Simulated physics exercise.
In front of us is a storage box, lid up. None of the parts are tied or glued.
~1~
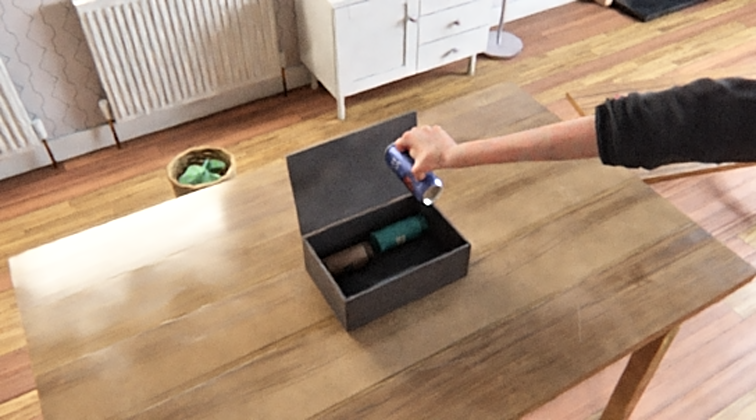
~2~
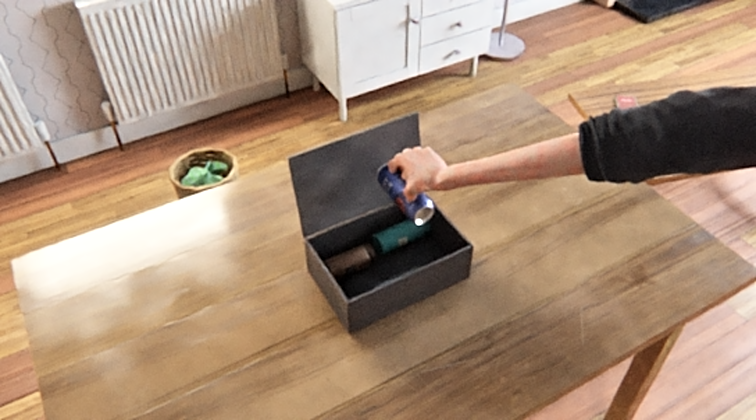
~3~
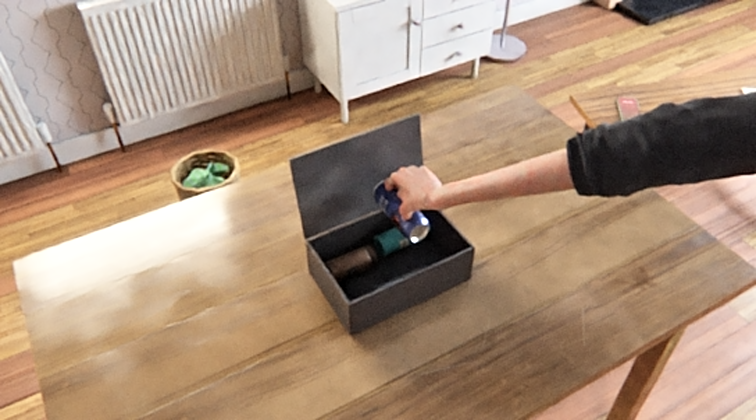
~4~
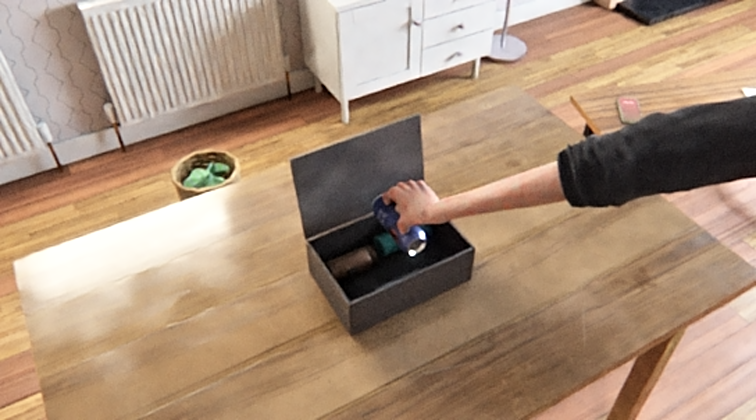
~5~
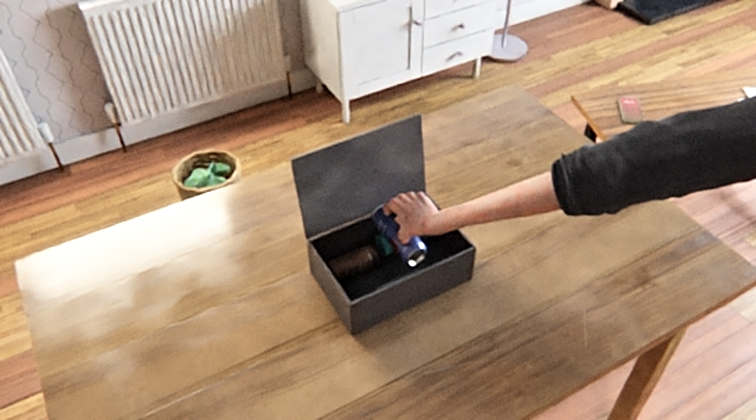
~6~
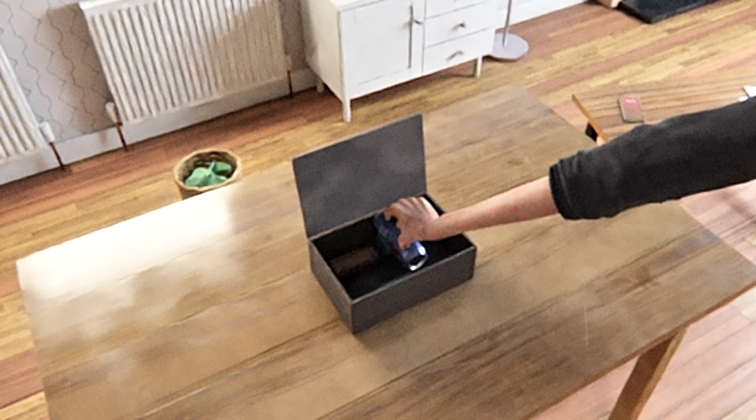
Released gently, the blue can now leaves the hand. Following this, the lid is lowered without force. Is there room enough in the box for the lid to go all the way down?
The lid stays above the rim.
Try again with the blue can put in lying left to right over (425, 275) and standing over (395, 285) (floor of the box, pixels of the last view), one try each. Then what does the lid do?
The lid settles down with the first placement and is blocked with the second.
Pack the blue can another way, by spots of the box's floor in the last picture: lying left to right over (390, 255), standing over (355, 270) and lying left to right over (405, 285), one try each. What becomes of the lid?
Lid, try 1: Fully down; try 2: Propped open; try 3: Fully down.
Then, 1.40 s on from there, lid 72° above the rim.
Then, 1.80 s on from there, lid 39° above the rim.
In the end, lid 17° above the rim; all 4 unmoved. At the end, from the last picture's camera, blue can near (406, 250).
